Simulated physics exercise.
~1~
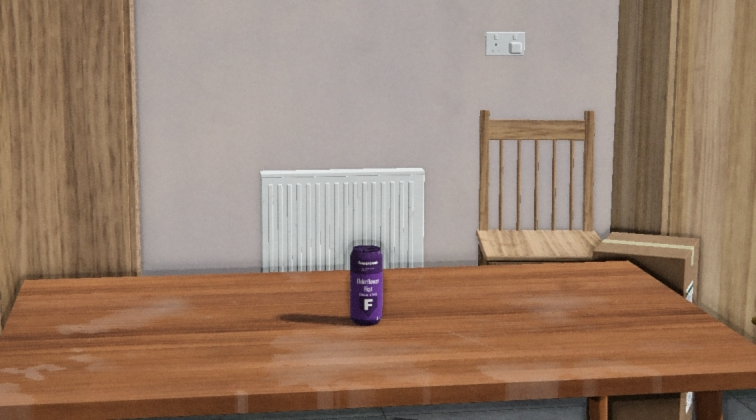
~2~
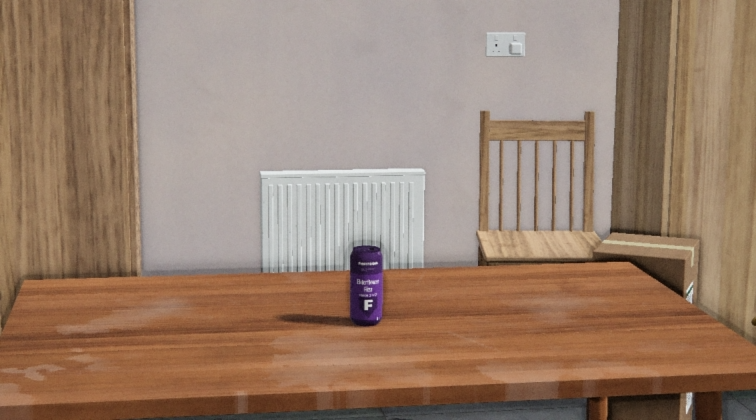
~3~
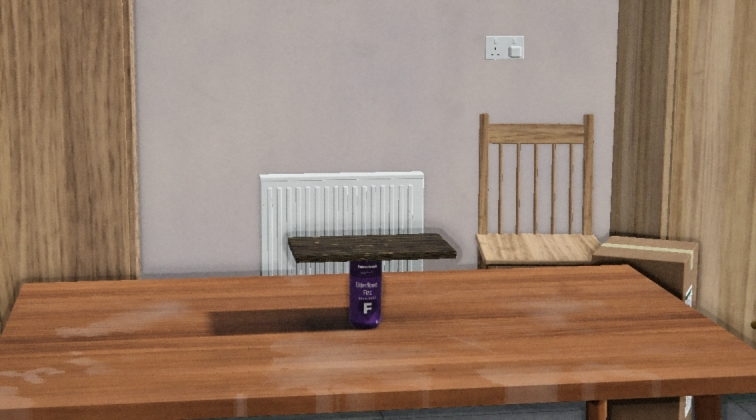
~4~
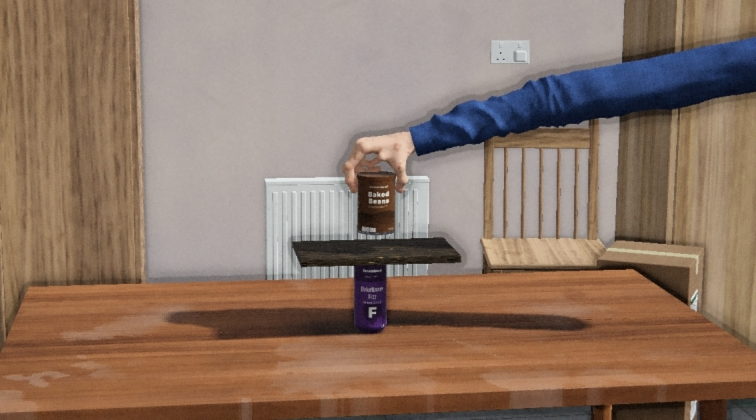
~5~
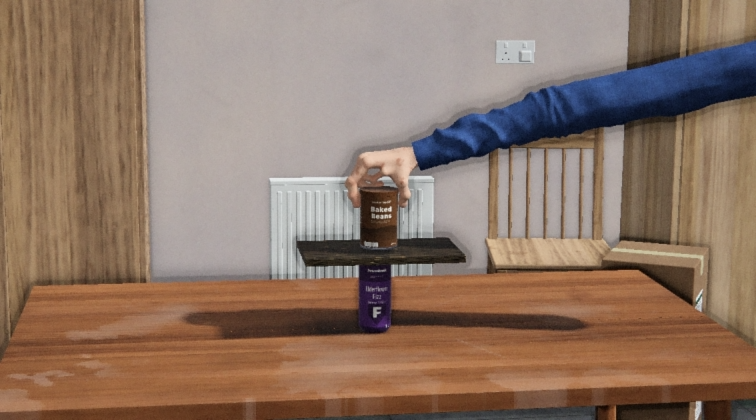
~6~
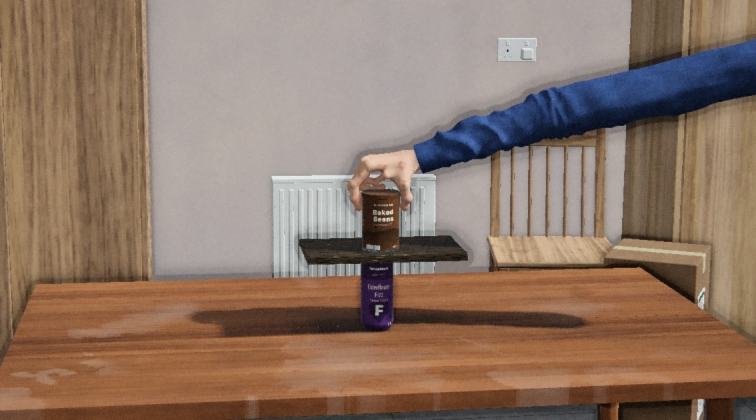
A purple can stood alone on a wooden table, then a dark board appeared balanced across its top, and a blue-sleeved arm reached in from the right and lowered a brown tin onto it.
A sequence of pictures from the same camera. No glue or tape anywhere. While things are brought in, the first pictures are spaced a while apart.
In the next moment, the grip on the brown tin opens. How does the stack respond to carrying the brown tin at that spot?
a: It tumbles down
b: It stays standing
It stays standing (b).
Then, 0.50 s past the last view, nothing moves.
Then, 1.30 s past the last view, brown tin resting near (381, 221).
Finally, all 3 still in place. Final places as the last picture's camera would see them, brown tin near (381, 221). The stack stays up.
